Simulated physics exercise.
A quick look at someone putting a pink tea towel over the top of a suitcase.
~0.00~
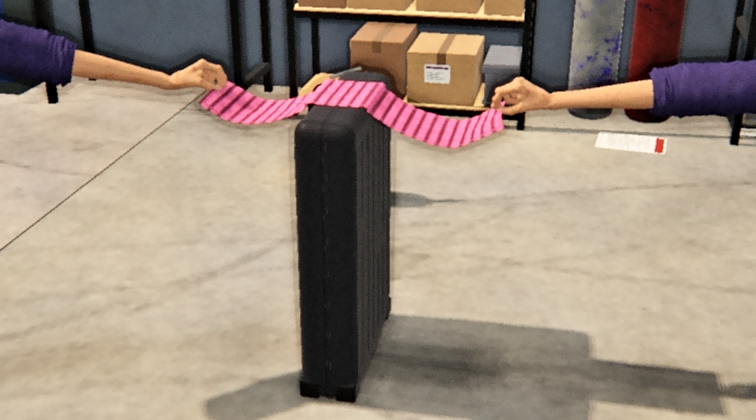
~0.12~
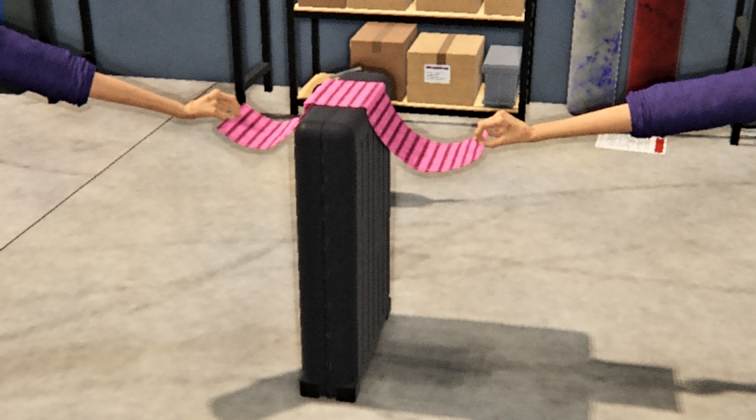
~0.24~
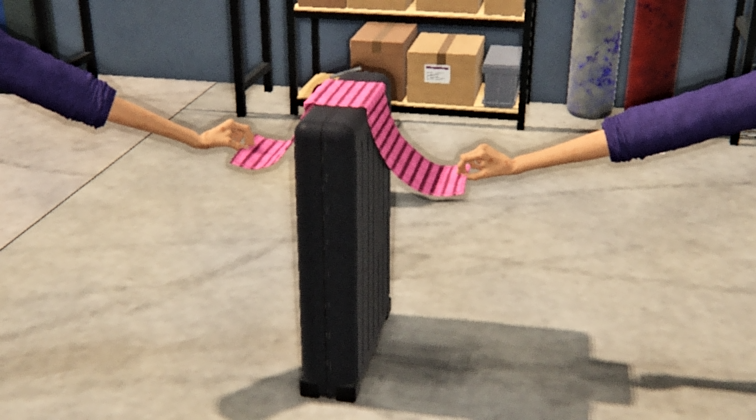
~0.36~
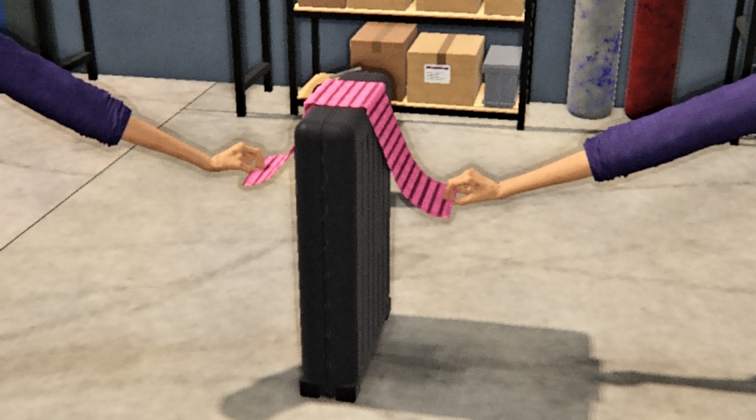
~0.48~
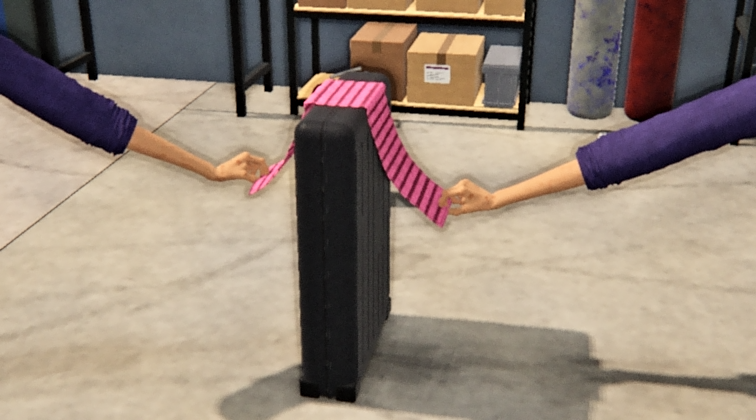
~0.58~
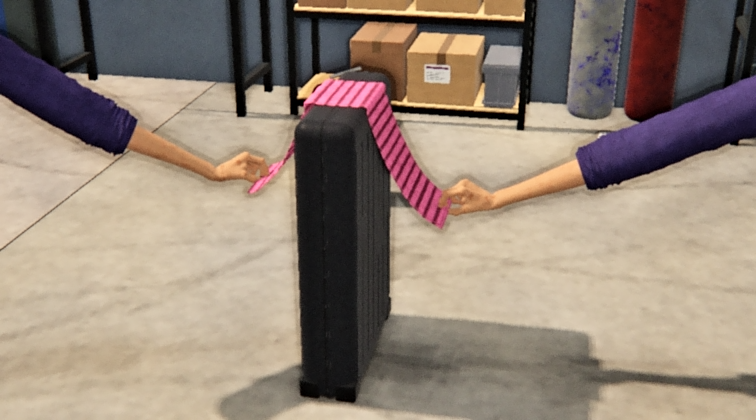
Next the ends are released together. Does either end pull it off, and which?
The pink tea towel keeps its place.
By 0.78 s, tea towel hanging on both sides, left end near (283, 195), right end near (421, 226).
By 0.88 s, tea towel hanging on both sides, left end near (319, 205), right end near (385, 230).
When it is over, tea towel hanging on both sides, left end near (319, 205), right end near (376, 230). The pink tea towel stays on top.
